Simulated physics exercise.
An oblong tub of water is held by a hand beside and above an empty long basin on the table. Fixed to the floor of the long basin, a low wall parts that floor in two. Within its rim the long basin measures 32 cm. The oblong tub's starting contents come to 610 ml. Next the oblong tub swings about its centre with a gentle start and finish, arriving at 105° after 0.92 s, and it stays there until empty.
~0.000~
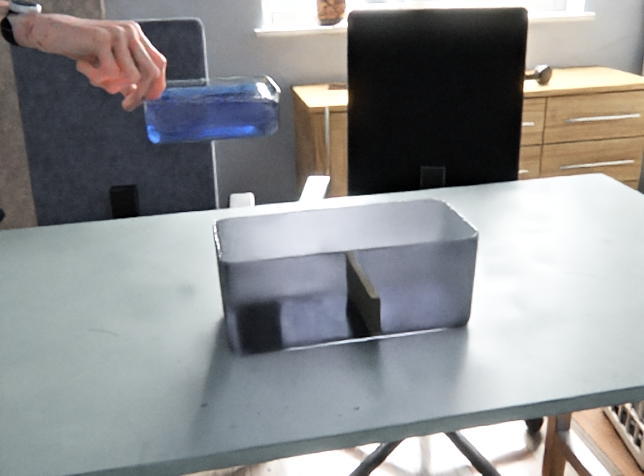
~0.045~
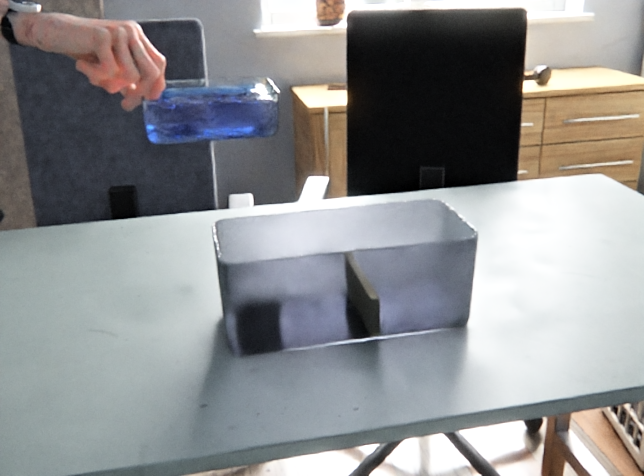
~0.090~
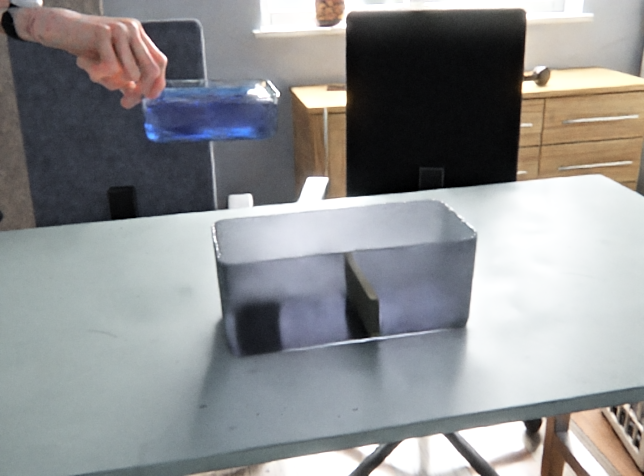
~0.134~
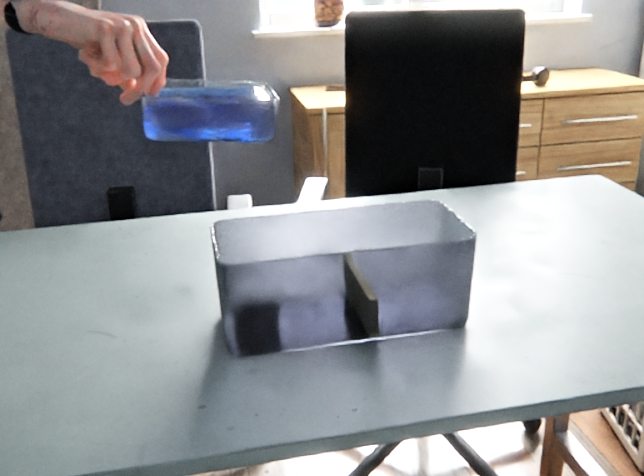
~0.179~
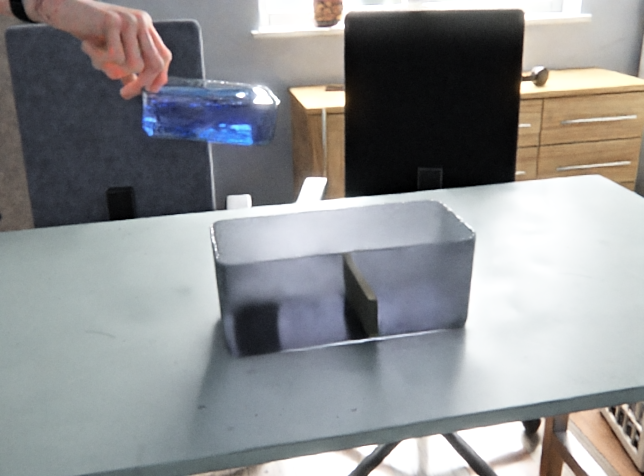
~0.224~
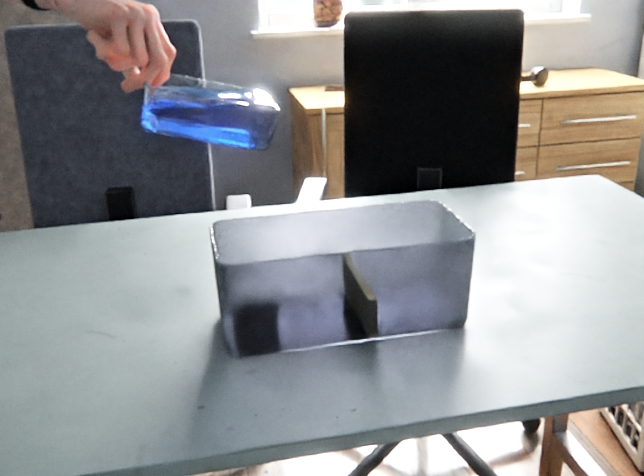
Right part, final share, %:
4 %.
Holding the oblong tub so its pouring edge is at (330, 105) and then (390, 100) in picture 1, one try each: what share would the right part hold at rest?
Some 70 and 75 per cent, in that order.
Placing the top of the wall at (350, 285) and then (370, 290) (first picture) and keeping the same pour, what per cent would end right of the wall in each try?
It comes to 35 per cent, and then 10 per cent.
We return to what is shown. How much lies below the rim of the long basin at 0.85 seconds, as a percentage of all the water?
Reading: Approx. 86 %.
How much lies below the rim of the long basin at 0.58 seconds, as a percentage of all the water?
26 %, more or less.
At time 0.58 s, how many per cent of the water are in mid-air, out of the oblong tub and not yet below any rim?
56 per cent.
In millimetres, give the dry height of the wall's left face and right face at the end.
About 34 mm left, about 54 mm right.
By 0.58 s the tilt is 74° and 16 per cent is still to pour, 27 is left of the wall and 0 right of it.
By 0.85 s the tilt is 103° and 3 per cent is still to pour, 83 is left of the wall and 2 right of it.
By 1.12 s the tilt is 105° and 0 per cent is still to pour, 87 is left of the wall and 4 right of it.
By 1.42 s the tilt is 105° and 0 per cent is still to pour, 87 is left of the wall and 4 right of it.
At rest 87 per cent lies left of the wall, 4 right of it and 9 outside.
